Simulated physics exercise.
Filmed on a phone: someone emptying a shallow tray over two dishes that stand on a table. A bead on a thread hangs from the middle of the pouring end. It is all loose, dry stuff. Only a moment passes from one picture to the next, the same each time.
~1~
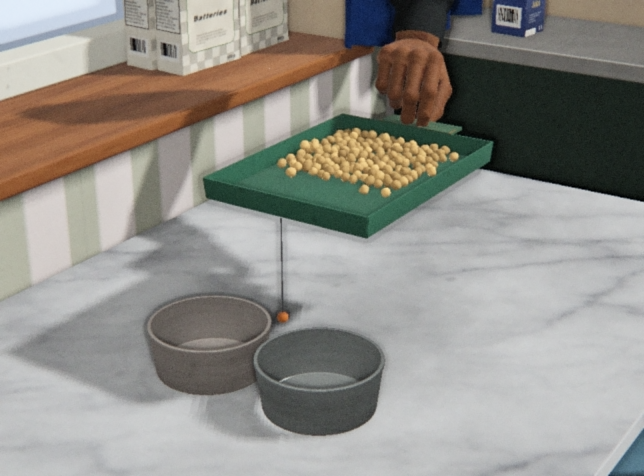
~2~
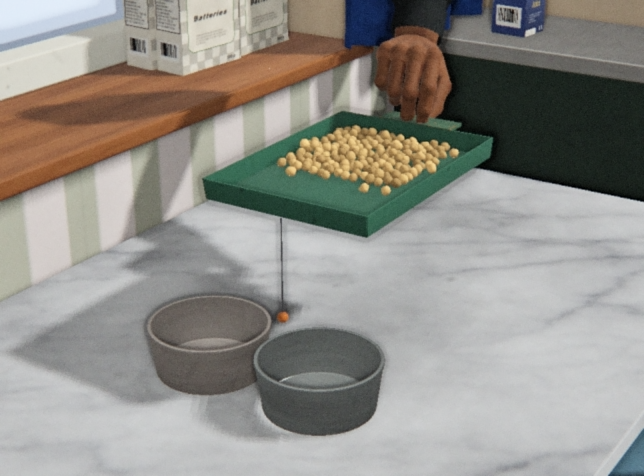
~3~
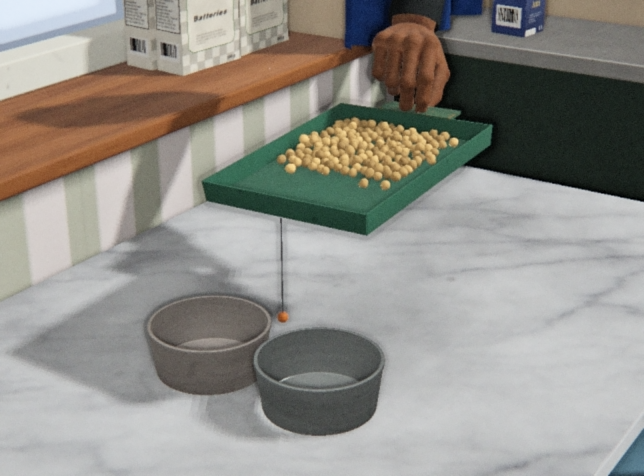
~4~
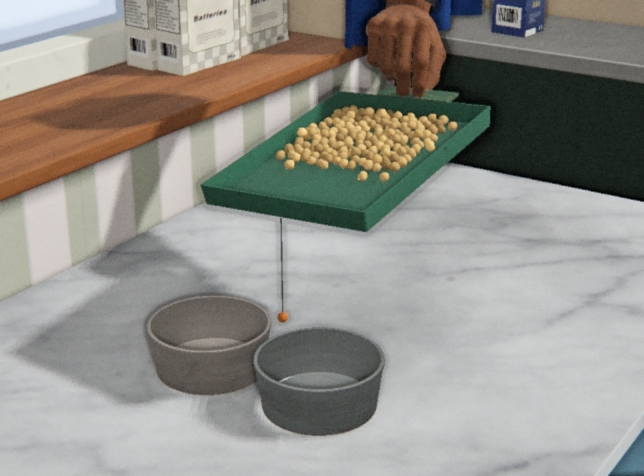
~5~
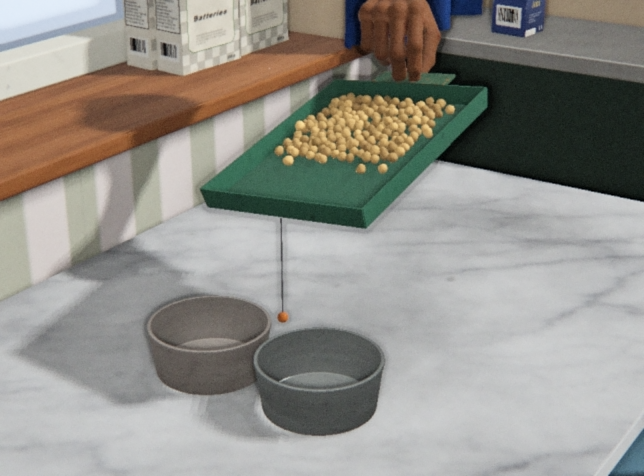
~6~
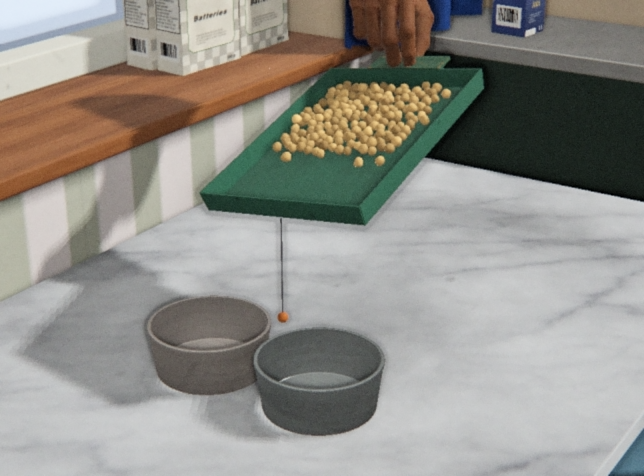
The clip opens on a hand holding a shallow green tray of dried chickpeas above two round dishes on a marble-patterned surface, an orange bead hanging beneath its near end. The hand gradually raises the far end, steepening the tray, while its near edge slants slightly lower at the left corner.
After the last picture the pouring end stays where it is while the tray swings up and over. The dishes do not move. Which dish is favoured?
It favours the left dish.
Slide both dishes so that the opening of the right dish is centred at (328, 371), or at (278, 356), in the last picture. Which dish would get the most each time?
One: The left-hand dish. Two: The left-hand dish.
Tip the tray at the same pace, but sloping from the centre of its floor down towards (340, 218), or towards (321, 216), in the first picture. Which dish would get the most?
In turn: The right-hand dish; right.
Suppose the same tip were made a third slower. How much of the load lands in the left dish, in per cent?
Near 90 %.
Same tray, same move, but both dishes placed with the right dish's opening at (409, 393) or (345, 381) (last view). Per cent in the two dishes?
In turn 10 and 50 in a hundred.
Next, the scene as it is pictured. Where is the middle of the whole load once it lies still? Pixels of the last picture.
At about (202, 358).
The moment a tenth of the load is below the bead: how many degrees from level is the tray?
At some 90 degrees.
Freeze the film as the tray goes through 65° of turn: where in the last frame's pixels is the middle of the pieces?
At about (249, 173).
Shortly afterwards, tray tipped steeply; all but a few on the tray; only a few in the left dish; only a few outside both; a little in the air.
Next, tray tipped past a quarter turn; the bulk on the tray; a little in the left dish; only a few outside both; only a few in the air.
Some moments later, tray tipped past a quarter turn; the bulk in the left dish; a little outside both.
In the end, tray tipped past a quarter turn; none at all in the right dish; the bulk in the left dish; a little outside both.
